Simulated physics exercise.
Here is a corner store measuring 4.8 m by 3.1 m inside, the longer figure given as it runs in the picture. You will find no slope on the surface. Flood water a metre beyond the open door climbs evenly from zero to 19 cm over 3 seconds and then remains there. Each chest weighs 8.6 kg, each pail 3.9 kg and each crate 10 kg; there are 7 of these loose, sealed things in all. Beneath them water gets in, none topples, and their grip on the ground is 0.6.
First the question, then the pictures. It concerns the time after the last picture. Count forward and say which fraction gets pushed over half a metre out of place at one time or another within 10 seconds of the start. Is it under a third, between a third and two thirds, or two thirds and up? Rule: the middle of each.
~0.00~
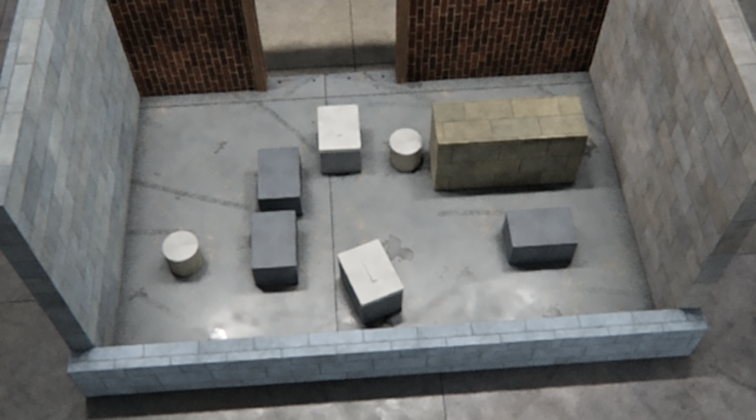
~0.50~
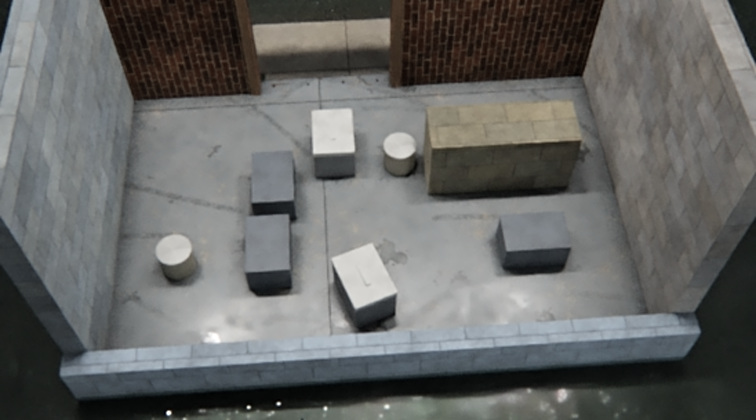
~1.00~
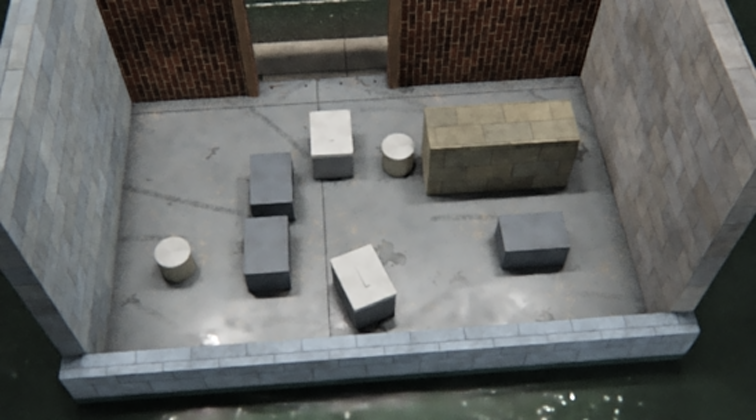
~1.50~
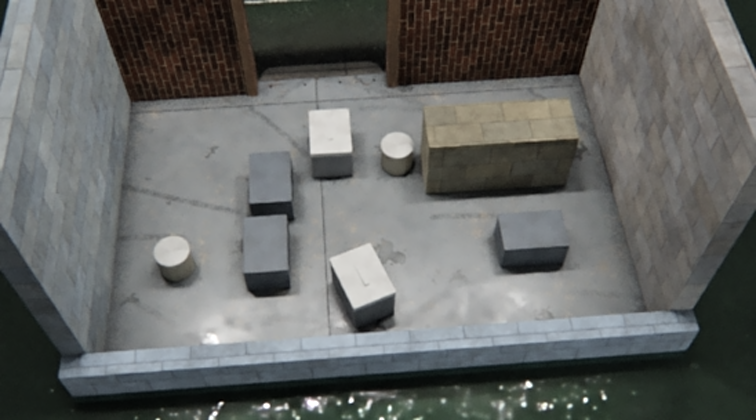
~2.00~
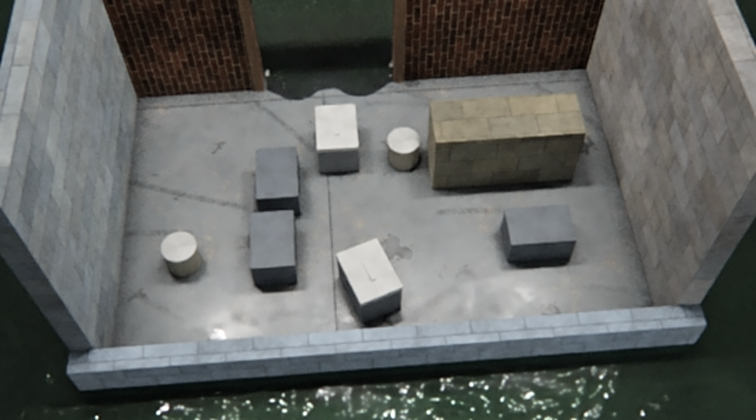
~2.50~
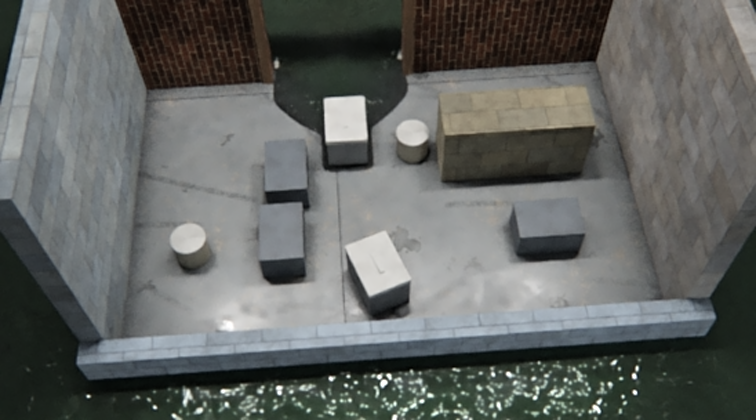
A clear majority, two thirds or more, move that far.
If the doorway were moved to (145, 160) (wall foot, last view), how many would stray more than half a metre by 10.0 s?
In that case the number is 6.
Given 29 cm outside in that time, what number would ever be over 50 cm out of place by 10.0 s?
I count 7 of them in that case.
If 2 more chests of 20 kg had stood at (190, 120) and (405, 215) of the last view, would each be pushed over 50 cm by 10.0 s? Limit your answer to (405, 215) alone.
I'd say not far enough.
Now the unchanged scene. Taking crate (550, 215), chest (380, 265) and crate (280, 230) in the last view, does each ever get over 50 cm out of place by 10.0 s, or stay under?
In that order: Less, past it, over.
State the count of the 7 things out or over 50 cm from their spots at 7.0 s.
The number by then is 5.
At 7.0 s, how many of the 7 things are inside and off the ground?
6.
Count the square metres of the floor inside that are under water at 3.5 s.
I'd put it close to 3.0 m2.
After 3.5 s 1 of 7 are over 50 cm from their spots; 0 afloat.
After 4.5 s 2 of 7 are over 50 cm from their spots; 2 afloat.
After 7.0 s 5 of 7 are over 50 cm from their spots; 6 afloat.
After 10.0 s 6 of 7 are over 50 cm from their spots, and 6 have been at some point; 7 afloat.
